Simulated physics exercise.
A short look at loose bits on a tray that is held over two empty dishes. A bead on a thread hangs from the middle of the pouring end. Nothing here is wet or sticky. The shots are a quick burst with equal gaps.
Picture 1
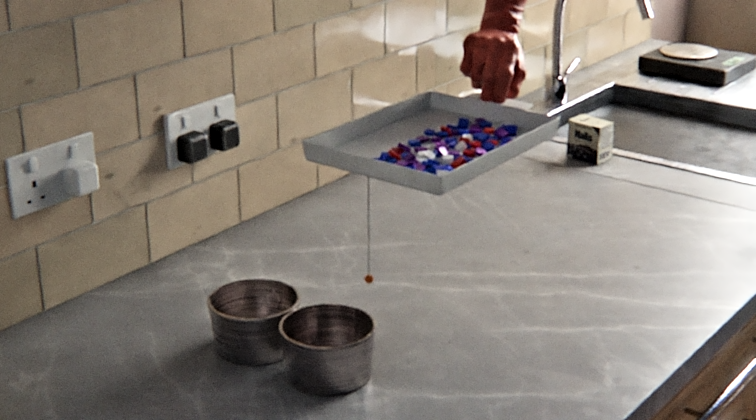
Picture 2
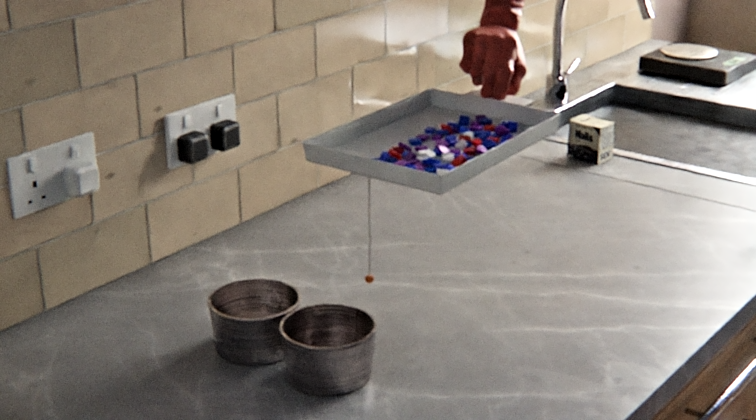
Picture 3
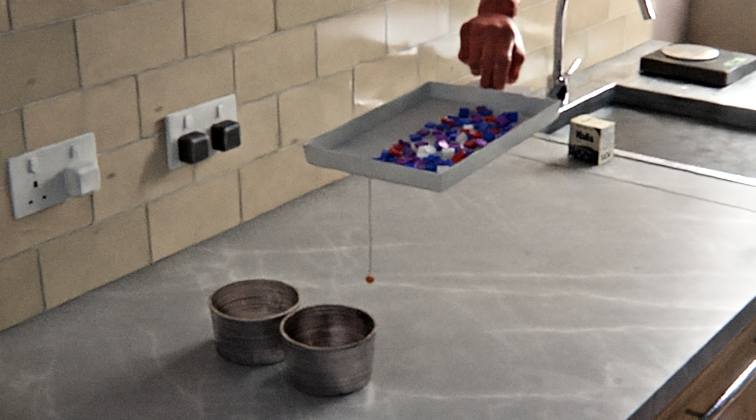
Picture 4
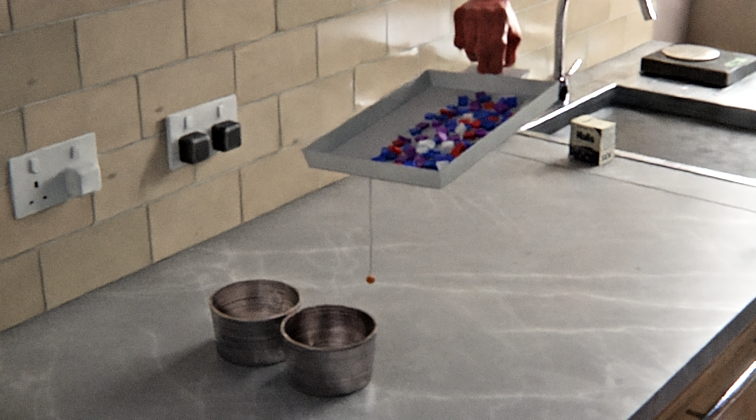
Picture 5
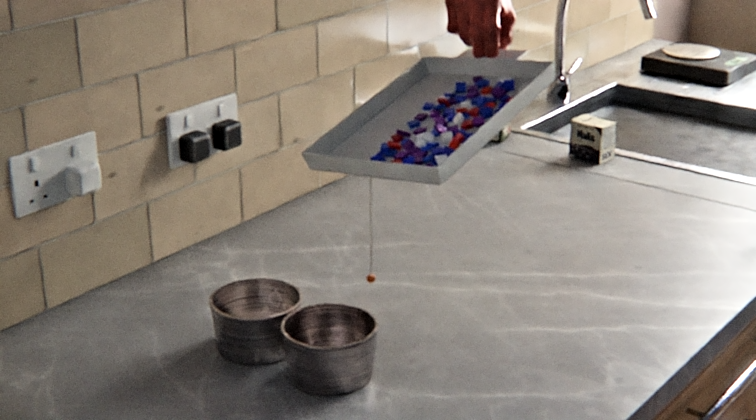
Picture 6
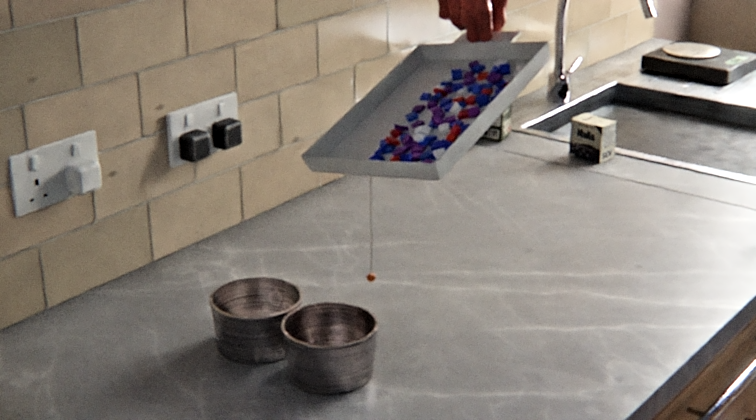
A pale grey tray of blue, red and white mosaic tiles is held above a grey kitchen worktop, seen from slightly above by a still camera. Two empty metallic dishes stand below at left, near an orange bead on a thread, with wall sockets behind and a sink at right. The hand at the tray's far end stays still briefly, then raises it, steepening the slope towards the dishes.
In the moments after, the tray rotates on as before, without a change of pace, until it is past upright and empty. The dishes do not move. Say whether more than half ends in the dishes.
They take under half between them.
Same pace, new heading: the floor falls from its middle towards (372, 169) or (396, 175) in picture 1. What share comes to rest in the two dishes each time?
First some 50, then 40 per cent.
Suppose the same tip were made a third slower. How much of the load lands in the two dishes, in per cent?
Close to 10 per cent.
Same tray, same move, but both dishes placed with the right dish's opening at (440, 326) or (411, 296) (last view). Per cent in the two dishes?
Near 0 % and 70 %.
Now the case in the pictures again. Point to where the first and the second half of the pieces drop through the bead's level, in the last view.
First near (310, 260), later near (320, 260).
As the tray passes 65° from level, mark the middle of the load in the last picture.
Around (345, 148).
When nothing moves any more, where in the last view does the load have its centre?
Near (310, 322).
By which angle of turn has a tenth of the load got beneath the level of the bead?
At about 85°.
Soon after the last picture, tray tipped steeply; nearly all on the tray; a stray few in the air.
A little later, tray tipped past a quarter turn; most on the tray; a small part in the left dish; a small part outside both.
Later still, tray tipped past a quarter turn; a stray few in the right dish; a small part in the left dish; most outside both.
At rest, tray tipped past a quarter turn; a stray few in the right dish; a small part in the left dish; most outside both.
